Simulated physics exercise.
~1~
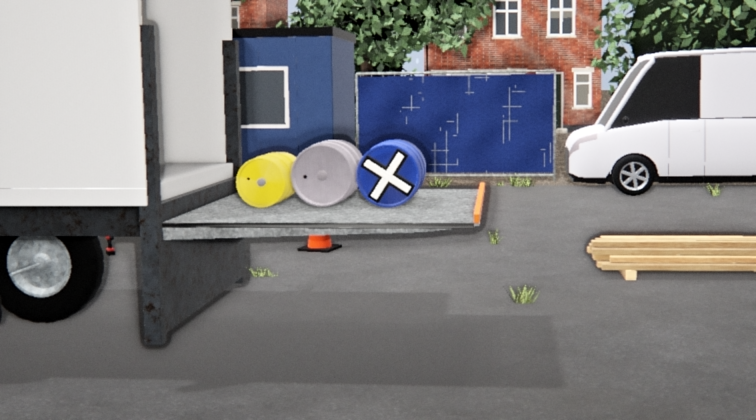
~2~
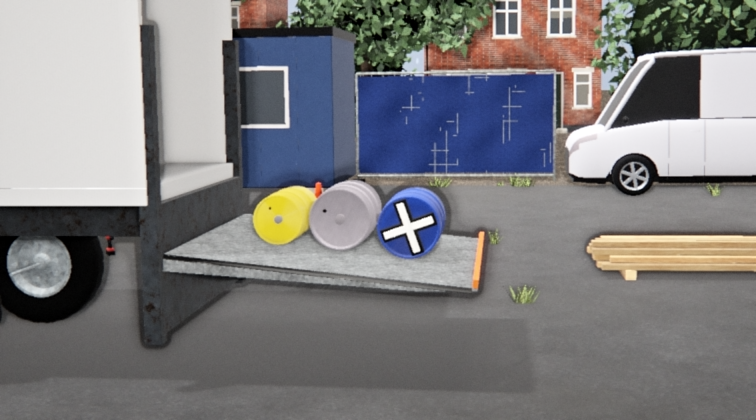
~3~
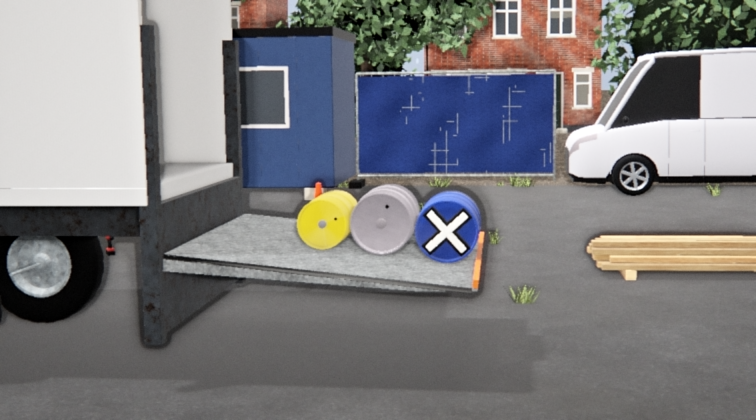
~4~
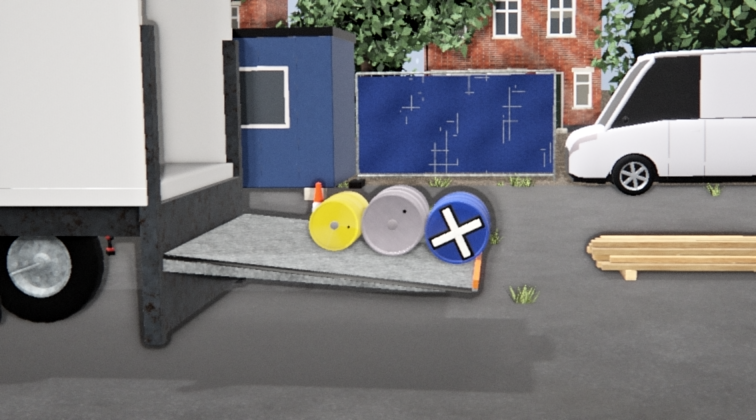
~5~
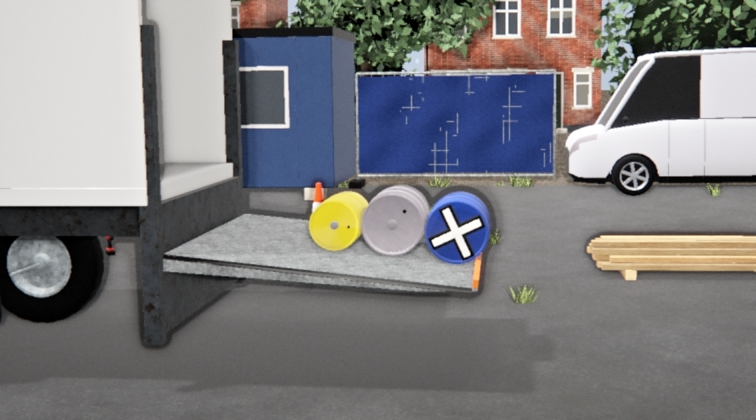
A lorry's tail platform drops and tilts, and three barrels roll right, stopping on it.
